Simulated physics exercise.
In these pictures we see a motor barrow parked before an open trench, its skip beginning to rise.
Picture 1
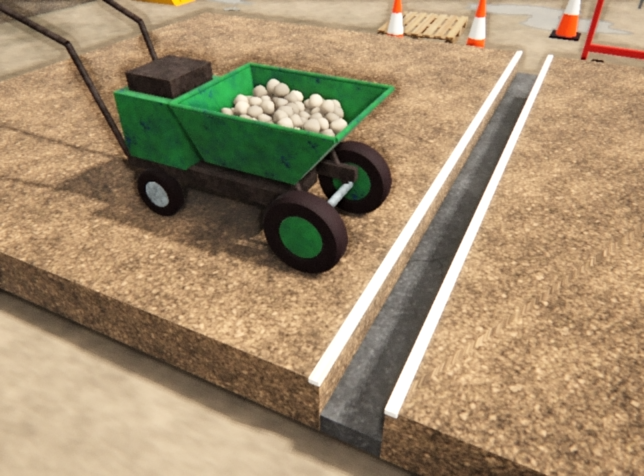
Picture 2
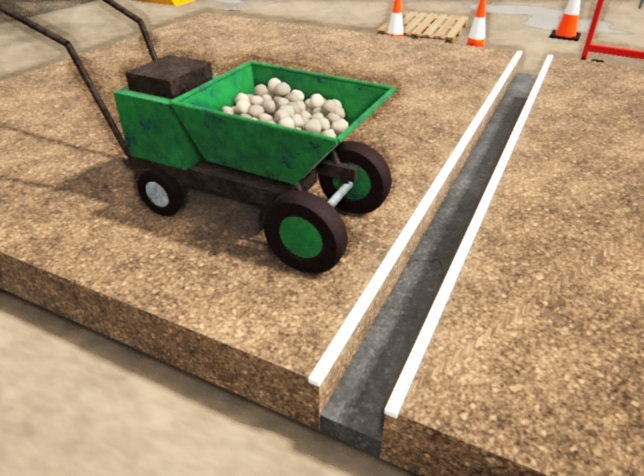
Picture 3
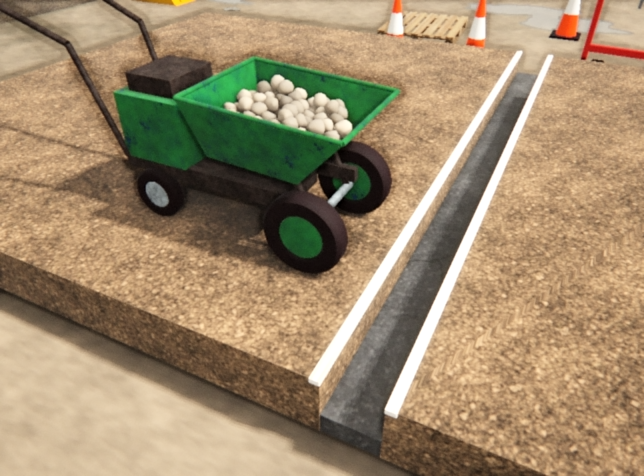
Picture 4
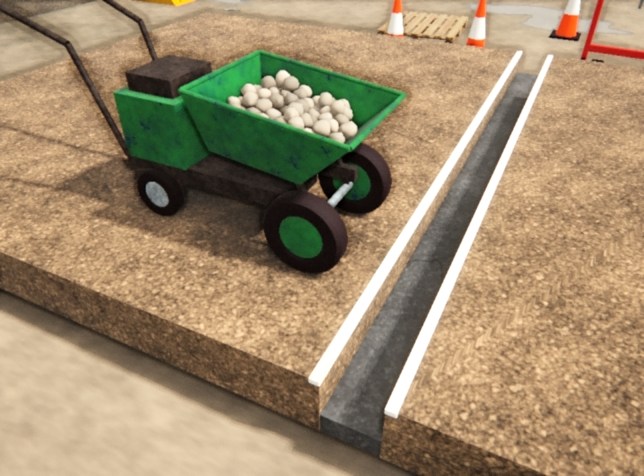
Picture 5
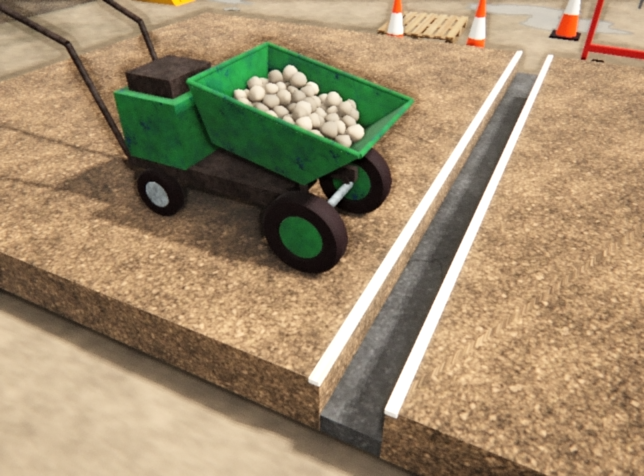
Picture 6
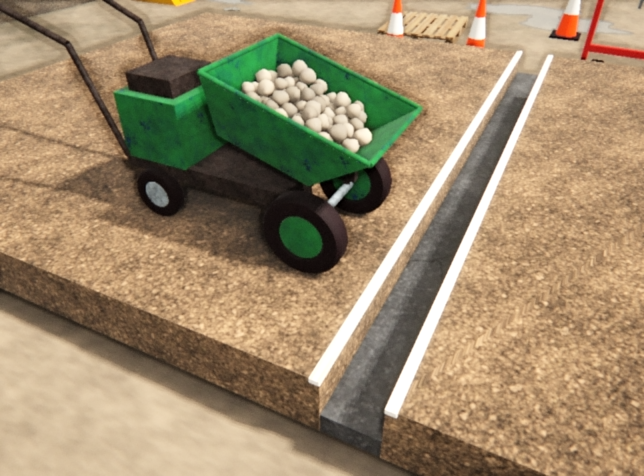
Beside a narrow open trench, a parked motor barrow's green skip of pebbles tilts steadily forward.
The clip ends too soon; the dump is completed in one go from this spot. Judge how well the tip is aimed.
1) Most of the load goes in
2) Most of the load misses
Option 2: Most of the load misses.
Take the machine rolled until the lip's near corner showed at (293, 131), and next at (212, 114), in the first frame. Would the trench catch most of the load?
In turn: Most of it; less than half.
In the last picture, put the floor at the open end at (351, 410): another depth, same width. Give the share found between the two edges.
The share comes to around 30 percent.
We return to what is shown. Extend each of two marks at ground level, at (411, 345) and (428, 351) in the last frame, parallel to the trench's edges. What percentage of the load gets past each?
In order: Near 70 %, then 60 %.
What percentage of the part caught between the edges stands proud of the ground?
Roughly 0 %.
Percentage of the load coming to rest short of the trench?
Close to 0 in a hundred.
Soon, skip tipped steeply; all in the skip.
A while on, skip tipped steeply; most in the skip; a stray few in or heaped over the trench; a small part beyond it; a stray few falling.
Towards the end, skip tipped right over; a small part in the skip; about a quarter in or heaped over the trench; about two thirds beyond it.
Finally, skip tipped right over; about a third in or heaped over the trench; about two thirds beyond it.
